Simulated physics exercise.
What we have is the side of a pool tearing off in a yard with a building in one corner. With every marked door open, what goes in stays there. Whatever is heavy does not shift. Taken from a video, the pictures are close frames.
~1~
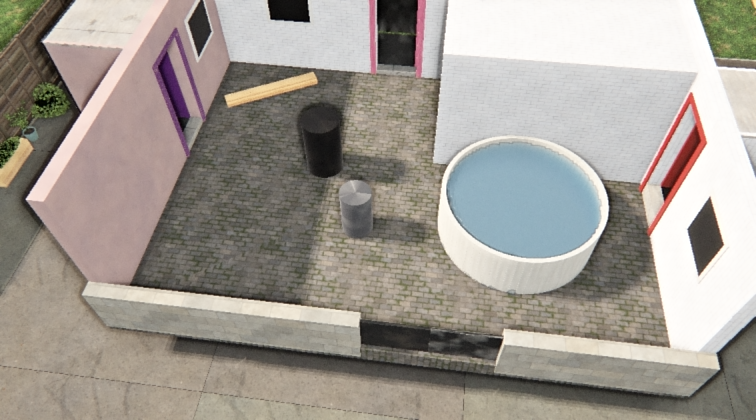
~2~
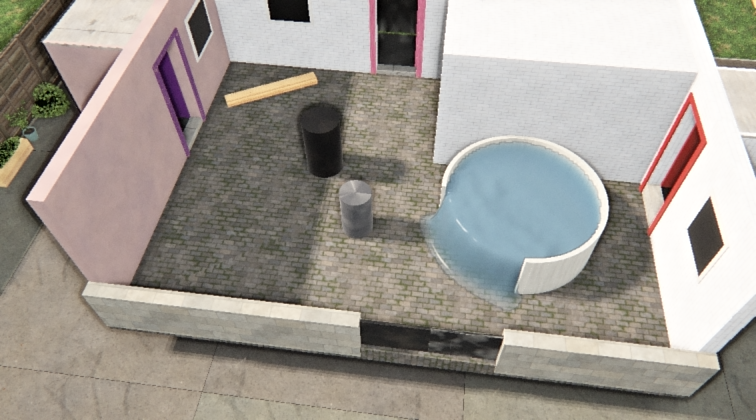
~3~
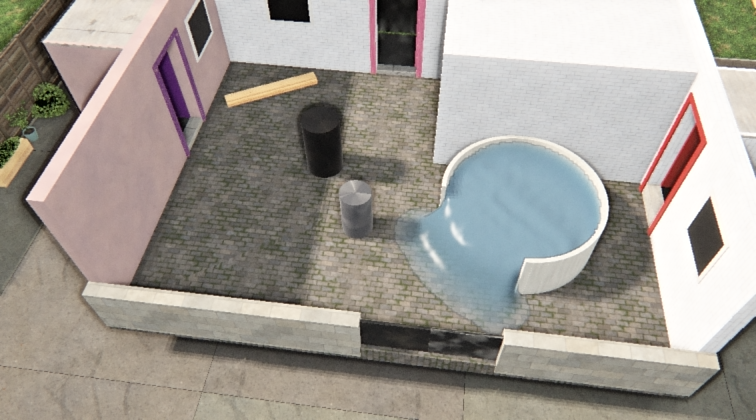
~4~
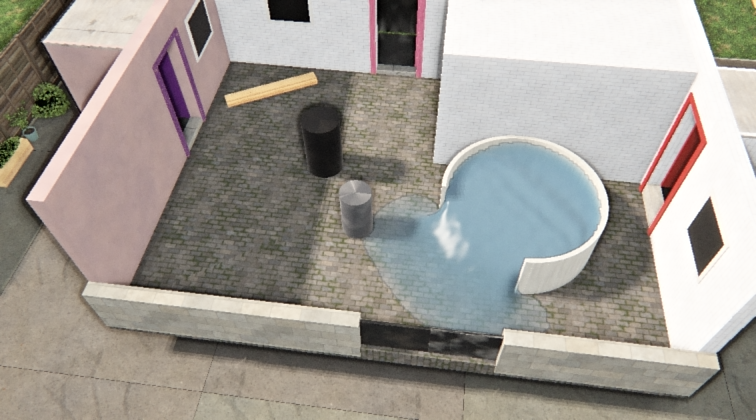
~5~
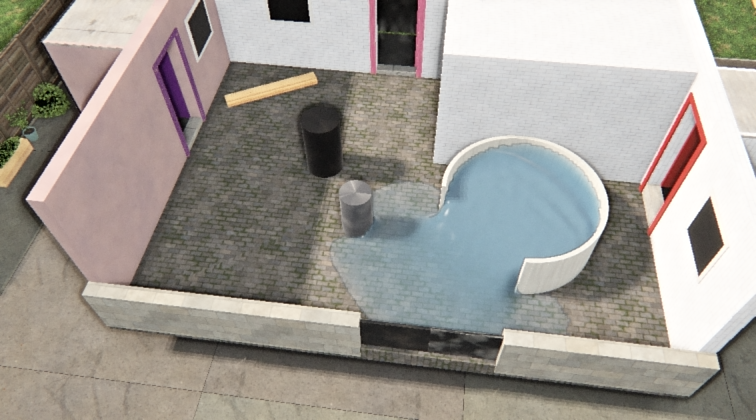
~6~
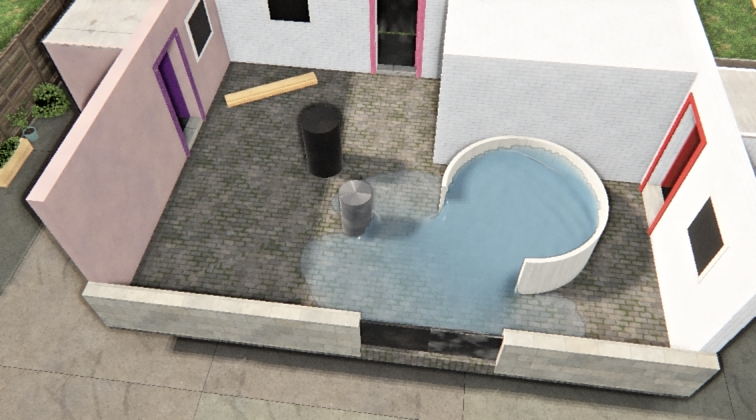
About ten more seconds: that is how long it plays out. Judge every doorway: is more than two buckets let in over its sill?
My call: The red door stays at two or fewer, the pink door goes past two, the purple door stays at two or fewer.
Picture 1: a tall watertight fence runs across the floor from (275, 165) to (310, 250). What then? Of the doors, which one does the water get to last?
I'd say the pink door.
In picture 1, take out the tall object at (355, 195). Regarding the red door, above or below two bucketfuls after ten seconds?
Red falls short.
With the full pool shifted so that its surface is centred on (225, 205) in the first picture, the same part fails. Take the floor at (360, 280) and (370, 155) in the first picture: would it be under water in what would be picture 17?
Soaked, bone-dry.
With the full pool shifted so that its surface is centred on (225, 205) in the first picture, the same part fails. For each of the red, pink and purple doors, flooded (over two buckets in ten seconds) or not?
Lab note - red door never reaches it; pink door never reaches it; purple door never reaches it.
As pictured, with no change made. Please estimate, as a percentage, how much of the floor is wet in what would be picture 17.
Near 50 in a hundred.
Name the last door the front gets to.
Answer: The pink one.
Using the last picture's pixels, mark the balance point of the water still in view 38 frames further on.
Near (362, 200) in the last view.
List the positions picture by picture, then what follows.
The first frame shows the pool at (523, 197) is whole and still.
In the second frame, water pours out at (462, 256) and has run to (426, 219).
In the third frame, water pours out at (462, 256) and has run to (514, 325).
In the fourth frame, water pours out at (462, 258) and has run to a hidden place.
In the fifth frame, the front is at a hidden place, out from the gap at (462, 259).
In the sixth frame, water pours out at (462, 259) and has run to (305, 266).
A moment on, water covers 35 % of the floor; the red door not reached, the pink door not reached, the purple door not reached.
Next, water covers 50 % of the floor; the red door not reached, the pink door not reached, the purple door not reached.
Then, water covers 70 % of the floor; the red door wet at the sill, nothing in, the pink door not reached, the purple door wet at the sill, nothing in.
Later, water covers 95 % of the floor; the red door wet at the sill, nothing in, the pink door under two buckets in, the purple door under two buckets in.
In the end, water covers 100 % of the floor; the red door wet at the sill, nothing in, the pink door far over two buckets in, the purple door under two buckets in.
